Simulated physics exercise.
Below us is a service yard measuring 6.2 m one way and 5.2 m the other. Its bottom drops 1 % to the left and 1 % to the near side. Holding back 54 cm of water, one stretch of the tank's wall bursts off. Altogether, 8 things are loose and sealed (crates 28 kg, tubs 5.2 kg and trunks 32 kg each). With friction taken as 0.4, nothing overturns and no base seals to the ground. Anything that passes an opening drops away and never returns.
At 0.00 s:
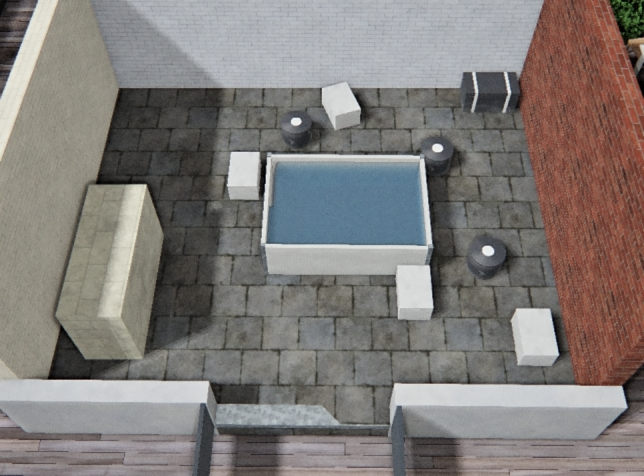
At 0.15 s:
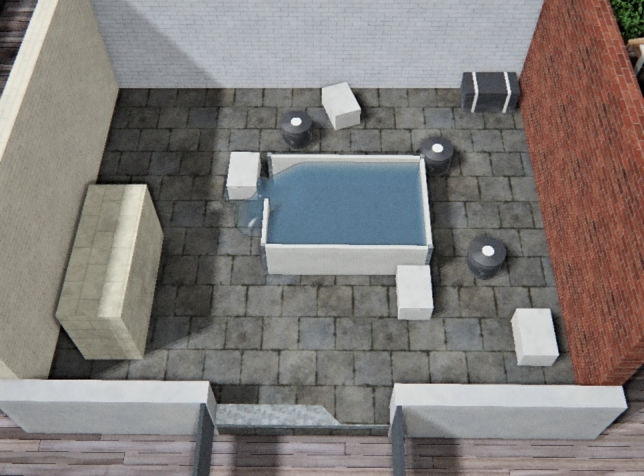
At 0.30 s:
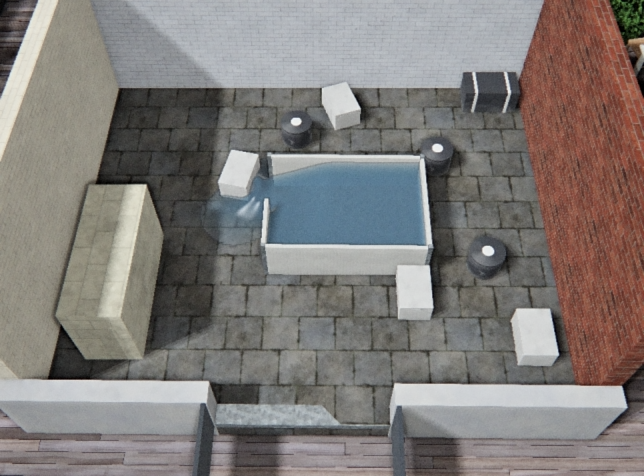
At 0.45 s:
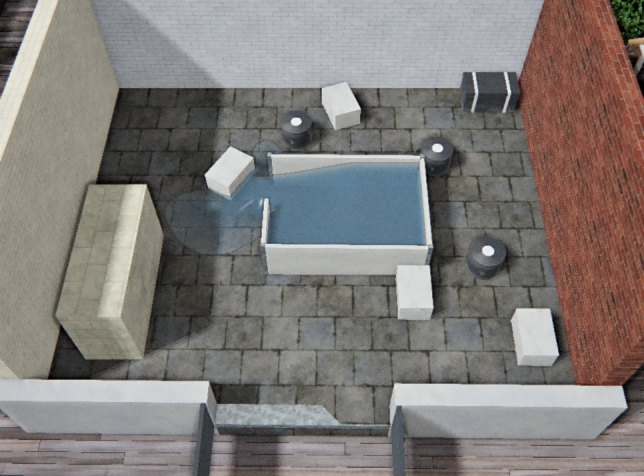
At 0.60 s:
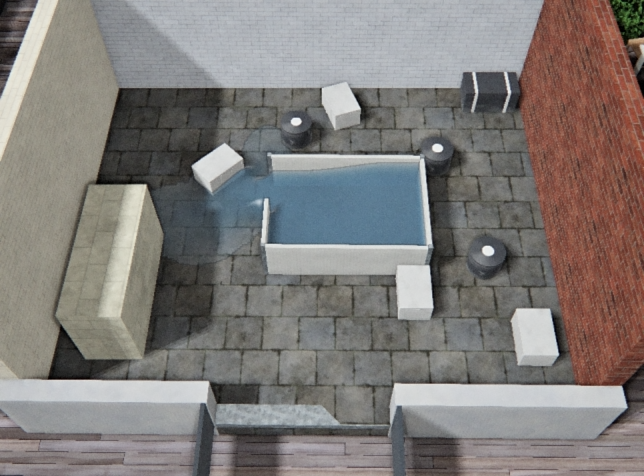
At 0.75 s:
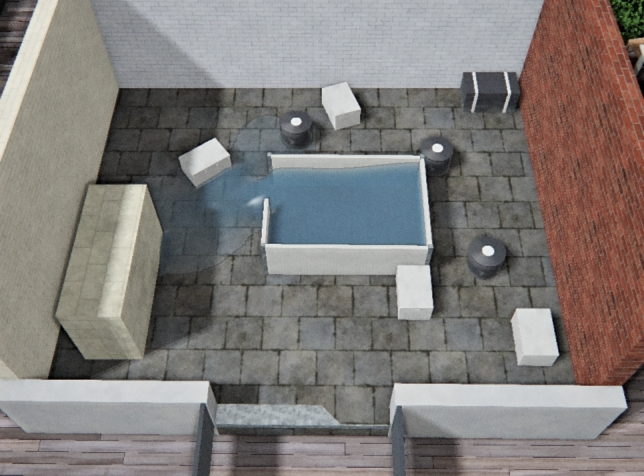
Water pours from the tank's broken left side and pushes a white block leftward, turning it.
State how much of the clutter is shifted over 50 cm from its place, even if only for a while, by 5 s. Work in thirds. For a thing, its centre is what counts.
The count will not reach a third.
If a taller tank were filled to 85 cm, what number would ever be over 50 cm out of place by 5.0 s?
That would give 4.
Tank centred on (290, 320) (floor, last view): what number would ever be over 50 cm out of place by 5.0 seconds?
0.
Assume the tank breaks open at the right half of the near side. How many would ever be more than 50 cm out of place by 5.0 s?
3.
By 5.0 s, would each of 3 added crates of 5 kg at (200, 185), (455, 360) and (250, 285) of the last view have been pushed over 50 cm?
Note, in sequence: Over threshold; under threshold; under threshold.
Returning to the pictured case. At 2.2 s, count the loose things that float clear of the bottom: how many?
The number is 0.
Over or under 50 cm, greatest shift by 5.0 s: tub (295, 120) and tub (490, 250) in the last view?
Beyond the mark, within the mark.
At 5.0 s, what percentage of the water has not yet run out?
Around 98 % of the water.
After 1.1 s 1 of 8 are over 50 cm from their spots; 0 afloat.
After 2.2 s 1 of 8 are over 50 cm from their spots; 0 afloat.
After 3.5 s 1 of 8 are over 50 cm from their spots; 1 afloat.
After 5.0 s 2 of 8 are over 50 cm from their spots, and 2 have been at some point; 1 afloat.
